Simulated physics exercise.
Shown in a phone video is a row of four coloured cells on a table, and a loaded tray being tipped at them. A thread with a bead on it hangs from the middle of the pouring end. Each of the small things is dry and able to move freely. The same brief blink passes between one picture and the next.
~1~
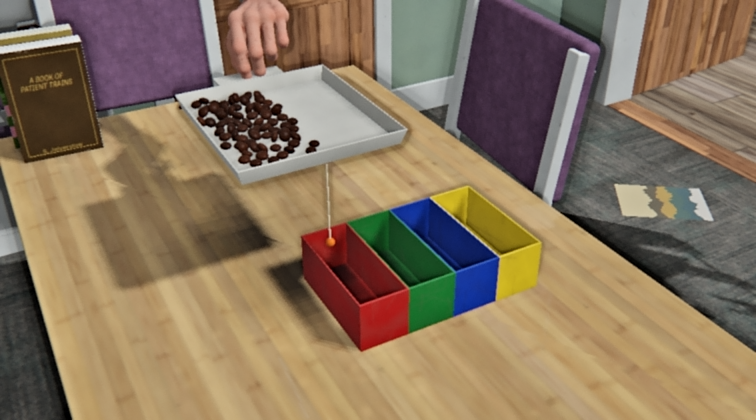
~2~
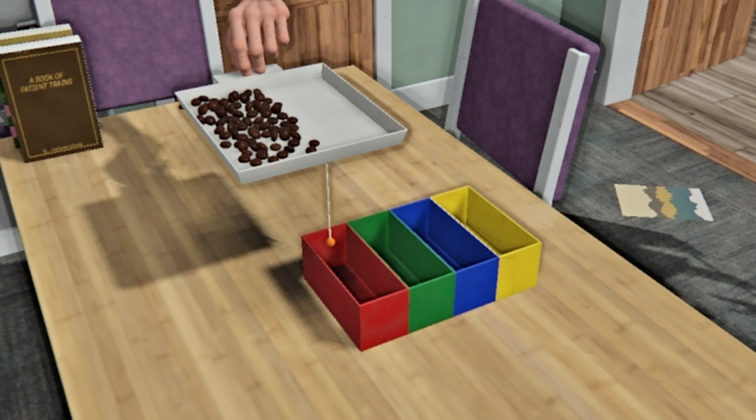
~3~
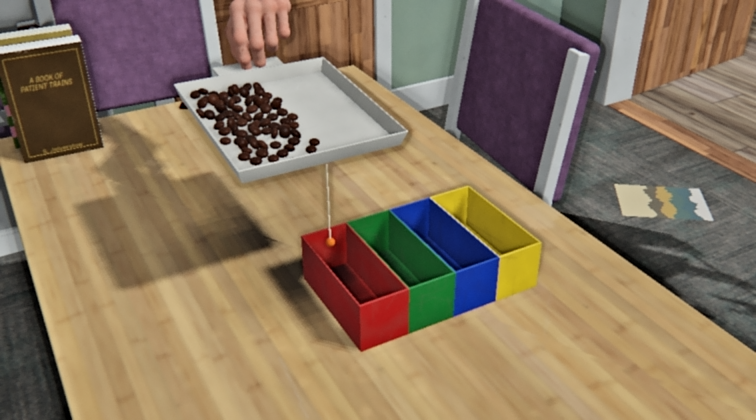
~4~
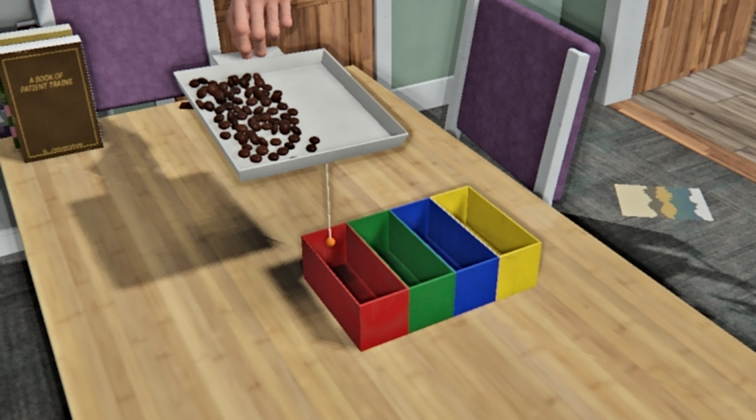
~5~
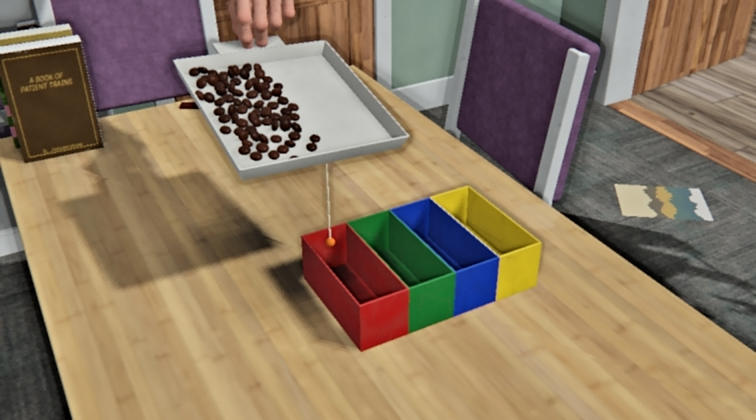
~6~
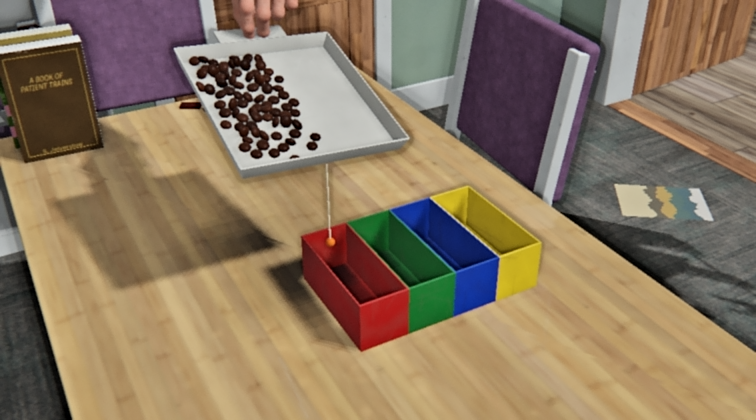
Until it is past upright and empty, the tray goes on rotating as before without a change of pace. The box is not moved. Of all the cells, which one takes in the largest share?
The largest share goes to the green cell.
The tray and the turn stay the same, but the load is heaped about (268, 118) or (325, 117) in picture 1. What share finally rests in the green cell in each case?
About 50 % and 70 %.
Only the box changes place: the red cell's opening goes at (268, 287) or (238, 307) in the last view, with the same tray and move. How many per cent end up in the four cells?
In order: 100 percent, then 80 percent.
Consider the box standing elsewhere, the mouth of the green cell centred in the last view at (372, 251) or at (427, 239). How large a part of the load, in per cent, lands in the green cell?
Some 40 percent in the first case, 30 percent in the second.
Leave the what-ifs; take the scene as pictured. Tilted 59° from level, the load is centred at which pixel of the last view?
The load is centred about (338, 143).
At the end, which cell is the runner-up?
Red.
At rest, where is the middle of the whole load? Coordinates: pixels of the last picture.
Roughly at (387, 294), give or take.
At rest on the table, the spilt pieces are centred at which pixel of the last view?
The middle lies near (270, 354).
Soon after the last picture, tray tipped steeply; nearly all on the tray; a stray few falling or outside the box.
A little later, tray tipped right over; about half on the tray; about a quarter in the green cell; a small part in the red cell; a stray few in the blue cell; about a quarter falling or outside the box.
Later still, tray tipped past a quarter turn; about half in the green cell; about a quarter in the red cell; a small part in the blue cell; a small part falling or outside the box.
At rest, tray tipped past a quarter turn; about half in the green cell; about a quarter in the red cell; a small part in the blue cell; none in the yellow cell; a small part outside the box.
